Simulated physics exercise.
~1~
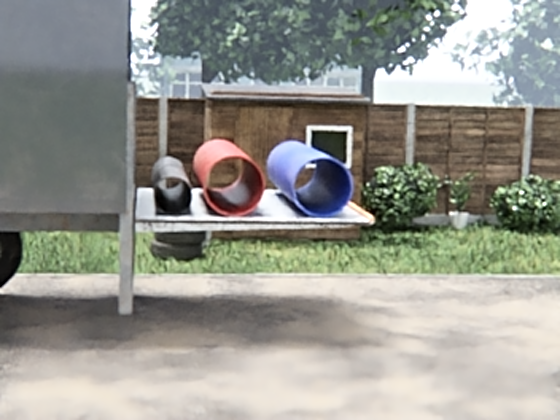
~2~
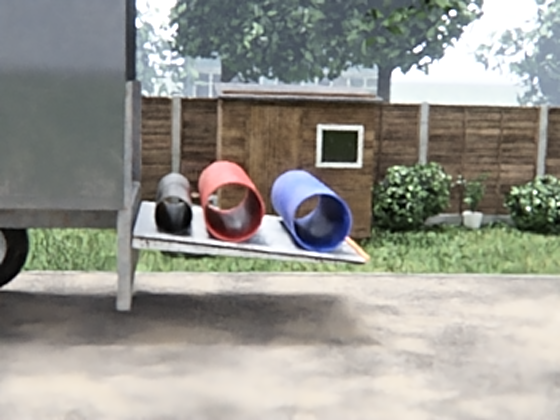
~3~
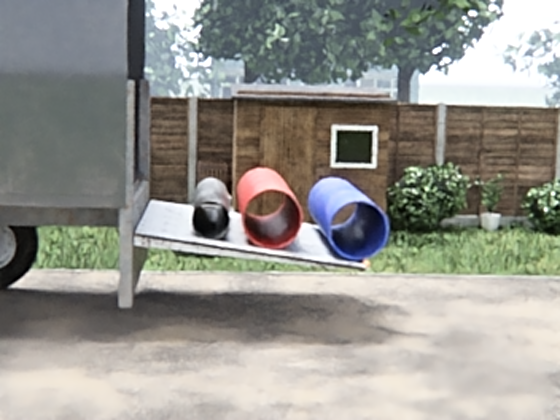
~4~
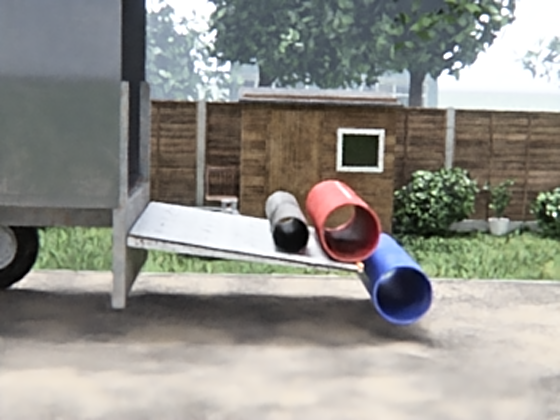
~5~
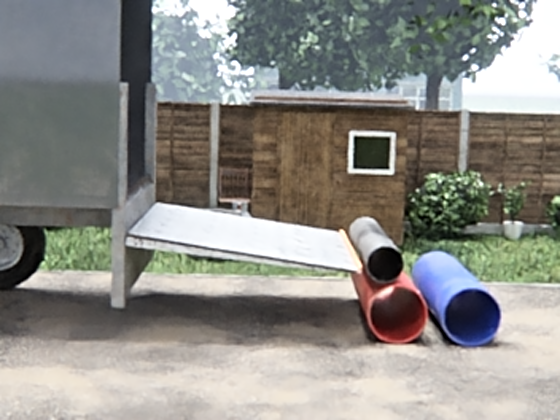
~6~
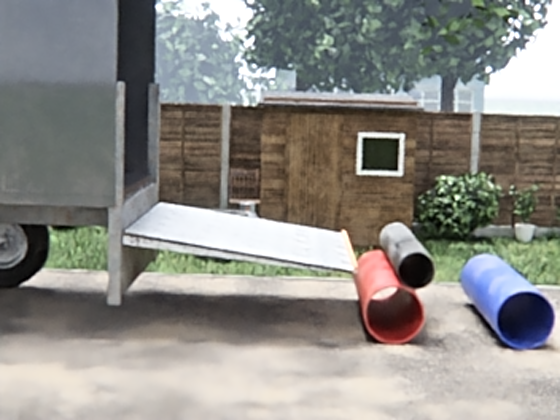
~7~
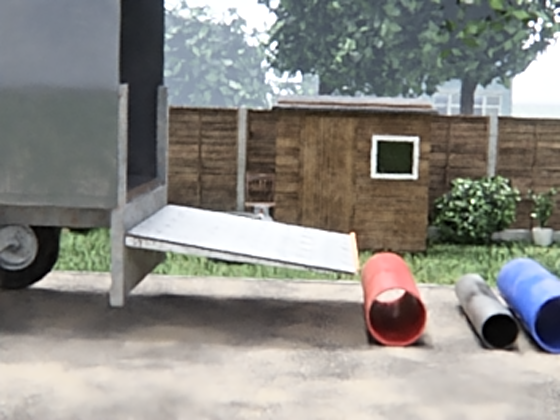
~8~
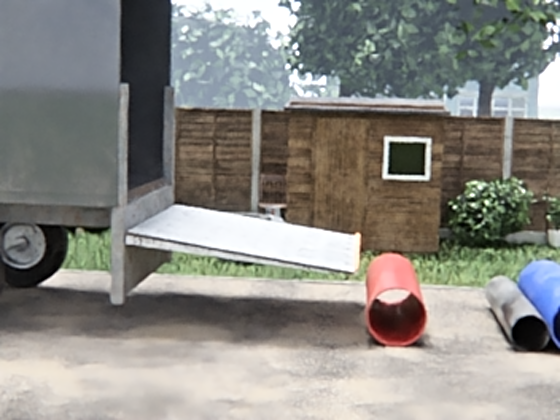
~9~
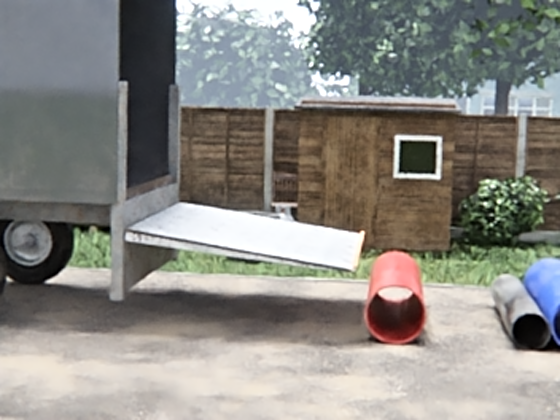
Three pipes roll down a tilting ramp and drop off, ending apart on the ground.
